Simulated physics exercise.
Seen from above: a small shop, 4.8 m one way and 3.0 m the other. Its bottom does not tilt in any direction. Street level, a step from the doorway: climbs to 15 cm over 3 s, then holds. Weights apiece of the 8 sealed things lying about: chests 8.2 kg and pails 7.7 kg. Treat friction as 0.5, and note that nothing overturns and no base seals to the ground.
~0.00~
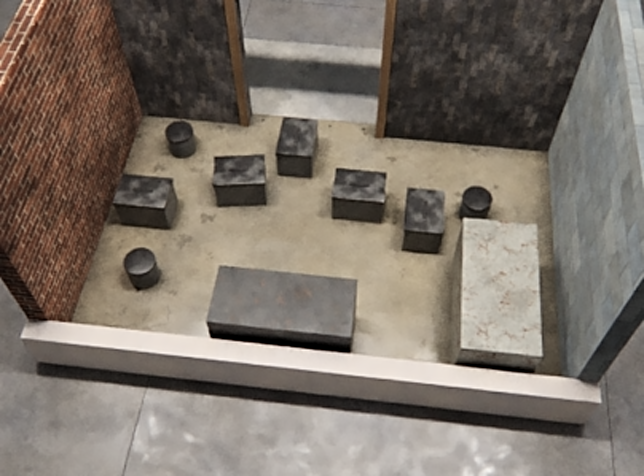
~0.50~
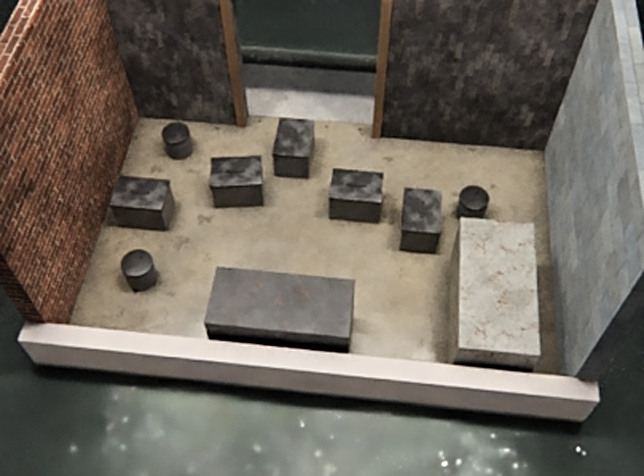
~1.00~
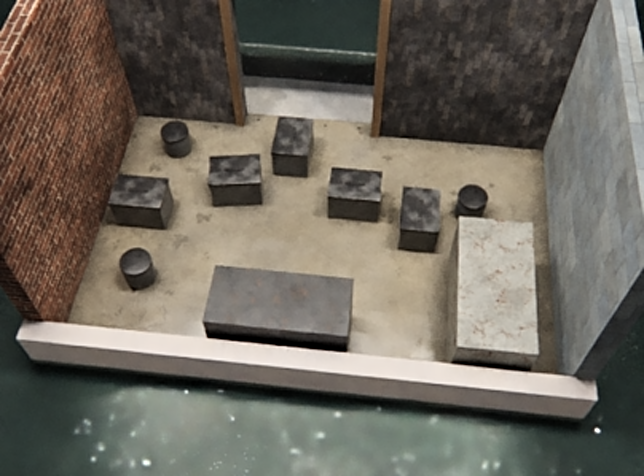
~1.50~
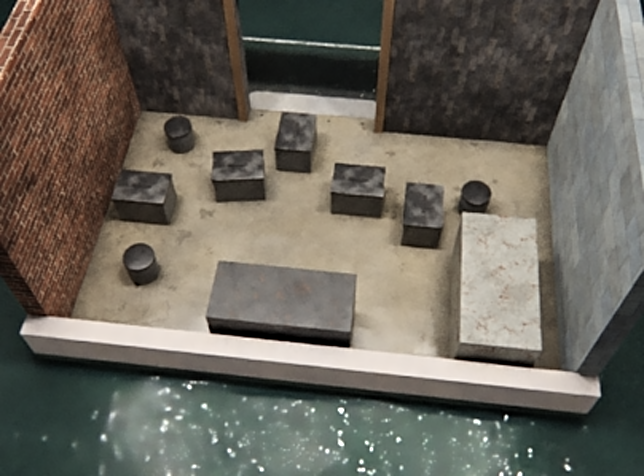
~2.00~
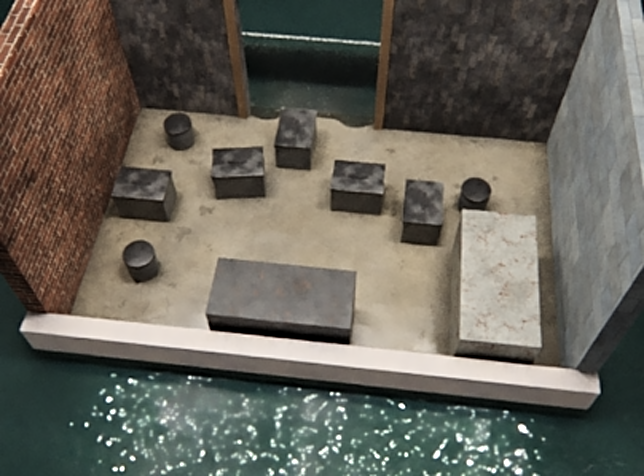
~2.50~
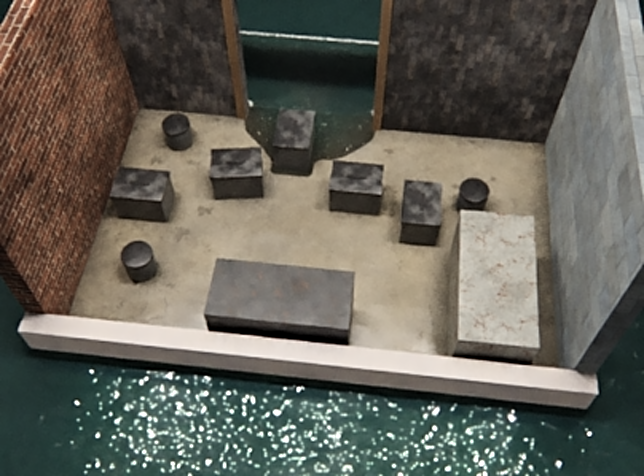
Dark green water spread over the gray ground around a small walled room, rose past the doorstep, and began to creep across the floor just inside the doorway, while the blocks and round pails stayed put.
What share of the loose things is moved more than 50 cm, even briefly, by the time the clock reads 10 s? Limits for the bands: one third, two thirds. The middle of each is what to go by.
My guess is it lands in the middle band.
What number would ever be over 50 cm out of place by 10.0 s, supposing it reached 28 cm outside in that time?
Result: 8.
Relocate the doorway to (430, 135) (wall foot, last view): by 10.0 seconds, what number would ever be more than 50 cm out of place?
You'd get 3 in that case.
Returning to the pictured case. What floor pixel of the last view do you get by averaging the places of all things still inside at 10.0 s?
The centre is close to (258, 237).
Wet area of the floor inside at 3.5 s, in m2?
Close to 2.0 m2, I'd say.
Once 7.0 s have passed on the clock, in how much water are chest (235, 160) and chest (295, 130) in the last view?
First roughly 7 cm, second roughly 7 cm.
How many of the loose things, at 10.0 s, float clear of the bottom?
The number is 6.
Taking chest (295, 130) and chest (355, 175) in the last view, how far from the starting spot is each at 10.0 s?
The first is 250 cm from its start, the second 150 cm.
After 3.5 s 0 of 8 are over 50 cm from their spots; 0 afloat.
After 4.5 s 3 of 8 are over 50 cm from their spots; 0 afloat.
After 7.0 s 3 of 8 are over 50 cm from their spots; 4 afloat.
After 10.0 s 4 of 8 are over 50 cm from their spots, and 4 have been at some point; 6 afloat.
